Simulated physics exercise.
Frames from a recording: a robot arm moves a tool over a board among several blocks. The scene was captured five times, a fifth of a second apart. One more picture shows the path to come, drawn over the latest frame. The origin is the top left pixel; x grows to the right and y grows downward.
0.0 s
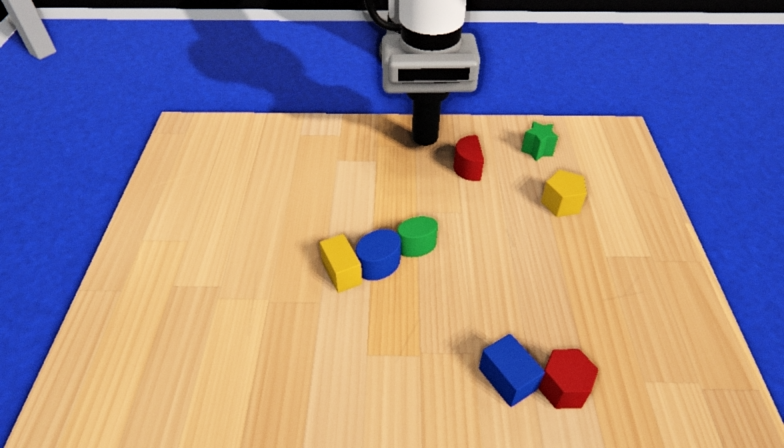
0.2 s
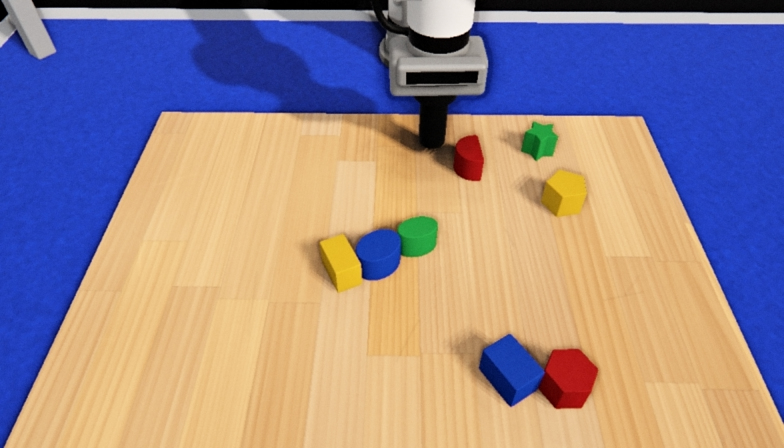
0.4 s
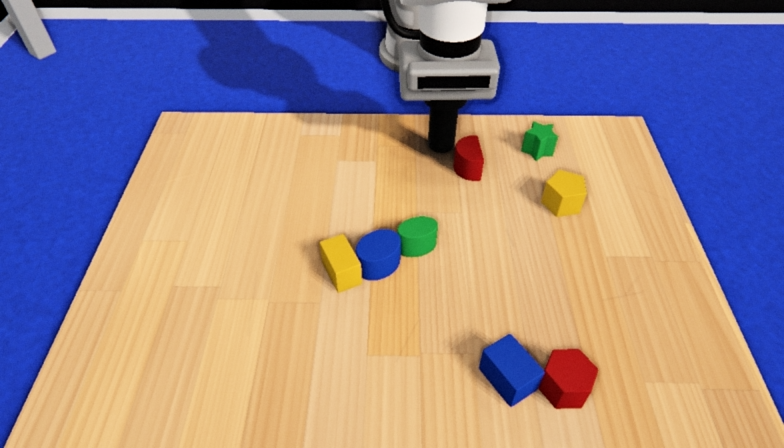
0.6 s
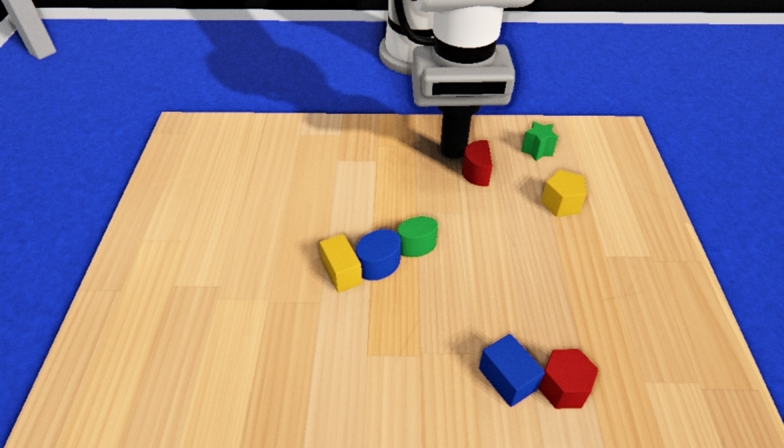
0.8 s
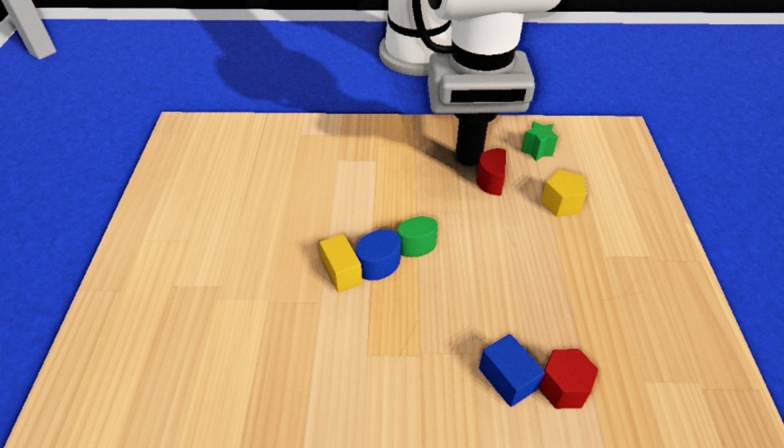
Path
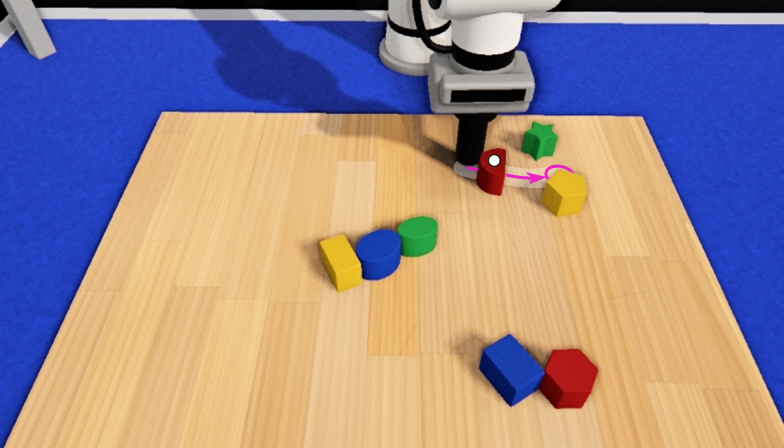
Robot arm moving its black tool right to a red D-shaped block, then pushing it slightly right across a wooden board.
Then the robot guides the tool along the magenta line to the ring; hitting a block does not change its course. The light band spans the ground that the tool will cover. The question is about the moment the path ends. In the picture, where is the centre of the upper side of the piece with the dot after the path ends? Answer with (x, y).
The top centre is at (527, 177).
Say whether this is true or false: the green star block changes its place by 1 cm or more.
The statement is incorrect.
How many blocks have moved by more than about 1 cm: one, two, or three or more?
I expect one block to move.
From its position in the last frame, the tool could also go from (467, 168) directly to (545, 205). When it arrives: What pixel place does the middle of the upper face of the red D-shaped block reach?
The centre of its top face lies at (564, 206).
The drawn path runs from (467, 168) over (514, 176) to (560, 175); the dot is on the red D-shaped block.
The first path, step by step. One third of the way, tool at (500, 164); red D-shaped block at (517, 171), turned 50° clockwise.
Two thirds of the way, tool at (533, 169); red D-shaped block at (527, 177), turned 85° clockwise; yellow pentagon at (570, 185).
At the end, tool at (563, 166); red D-shaped block at (527, 177), turned 85° clockwise; green star block not moved; yellow pentagon at (570, 185).
